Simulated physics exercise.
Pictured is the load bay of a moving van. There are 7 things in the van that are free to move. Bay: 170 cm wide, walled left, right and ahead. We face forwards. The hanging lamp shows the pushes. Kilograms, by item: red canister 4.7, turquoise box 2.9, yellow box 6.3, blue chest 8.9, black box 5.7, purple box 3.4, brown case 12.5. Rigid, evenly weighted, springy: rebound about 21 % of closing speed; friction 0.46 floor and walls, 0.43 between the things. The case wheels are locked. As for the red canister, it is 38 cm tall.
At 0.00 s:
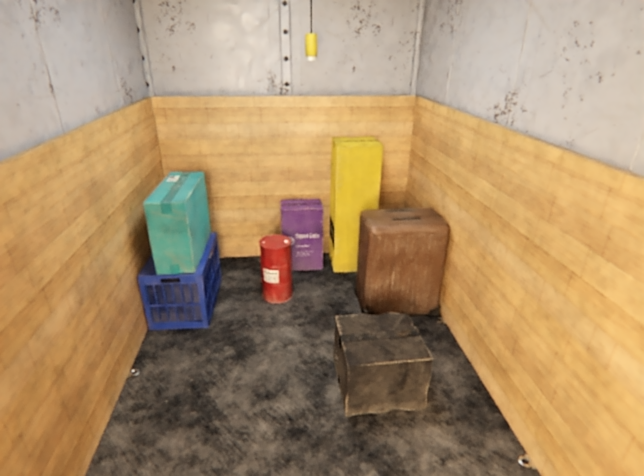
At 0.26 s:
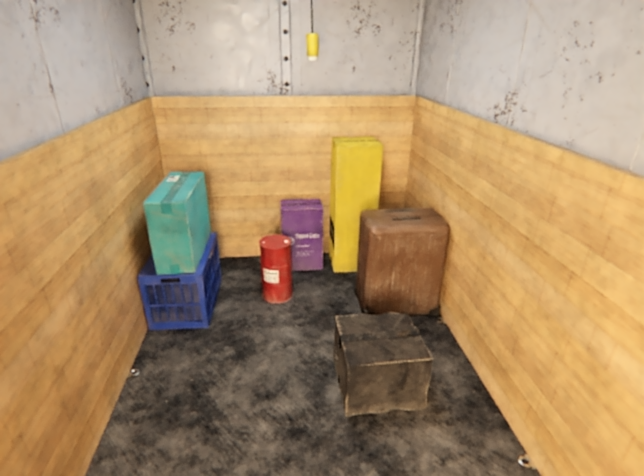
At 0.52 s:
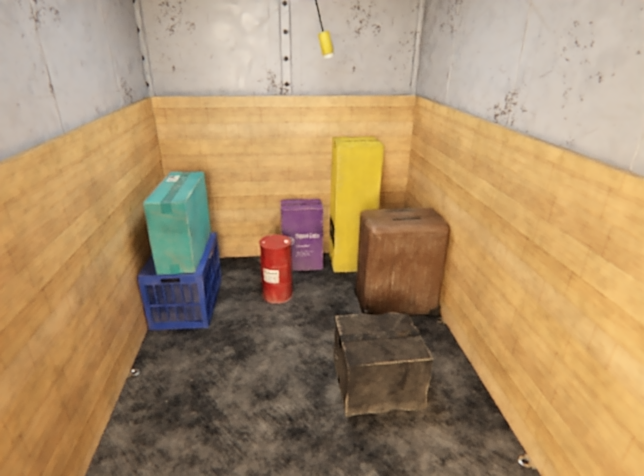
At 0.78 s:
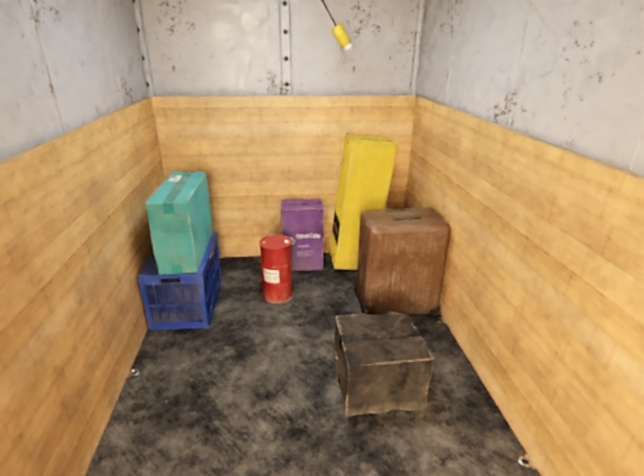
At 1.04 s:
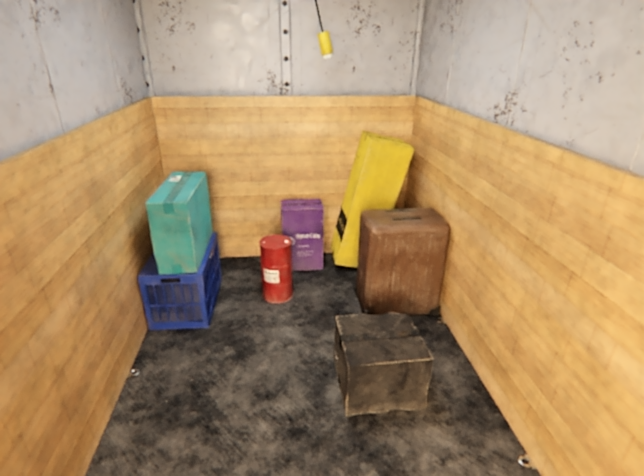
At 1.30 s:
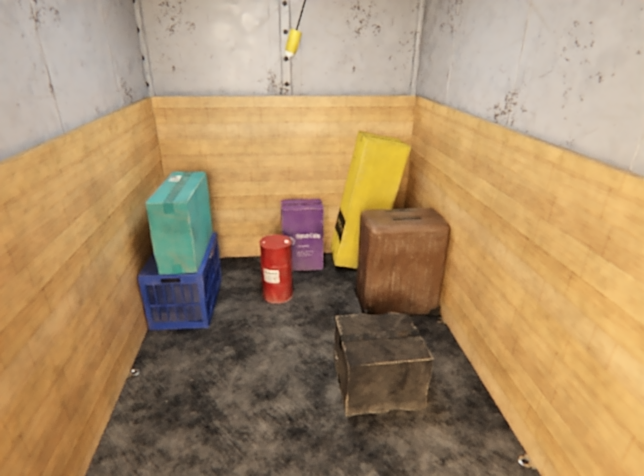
In the video, boxes, a red canister, a blue chest and a brown case sit in a van's load bay as a hanging lamp swings right, then left, while the tall yellow box leans right and the other items stay put.
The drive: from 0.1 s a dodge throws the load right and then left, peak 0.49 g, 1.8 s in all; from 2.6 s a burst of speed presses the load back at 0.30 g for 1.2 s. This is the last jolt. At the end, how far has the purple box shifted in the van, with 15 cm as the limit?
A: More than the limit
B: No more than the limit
The answer is A.
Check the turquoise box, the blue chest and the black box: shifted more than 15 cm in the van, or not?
Note: Turquoise box is left in place. Blue chest is left in place. Black box is left in place.
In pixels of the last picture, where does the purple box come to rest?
The resting point is around (243, 250).
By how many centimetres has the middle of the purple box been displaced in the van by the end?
Around 42 centimetres.
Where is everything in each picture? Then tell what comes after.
No push; purple box (302, 235); red canister (276, 269), in the first picture.
Push 0.17 g right; yellow box (353, 206); blue chest (185, 278), in the second picture.
Push 0.46 g right; black box (378, 360); brown case (399, 263), in the third picture.
Push 0.24 g right; yellow box (360, 204) leaning 6°; red canister (277, 269), in the fourth picture.
Push 0.04 g left; yellow box (368, 203) leaning 13°; blue chest (185, 278), in the fifth picture.
Push 0.33 g left; purple box (302, 235); black box (379, 360), in the sixth picture.
After 1.70 s, push 0.22 g left; purple box leaning 21° near (288, 231); yellow box leaning 25°.
After 2.00 s, no push; purple box leaning 72° near (253, 241); yellow box leaning 72°.
After 3.20 s, push 0.30 g backwards; purple box on its side near (244, 250); yellow box leaning 59°.
After 3.80 s, no push; purple box on its side near (244, 251); yellow box on its side; red canister leaning 64°.
At rest (4.7 s), tipped over in the van, red canister, yellow box and purple box; the other 4 in place, give or take 15 cm. In the last view, purple box near (243, 250).
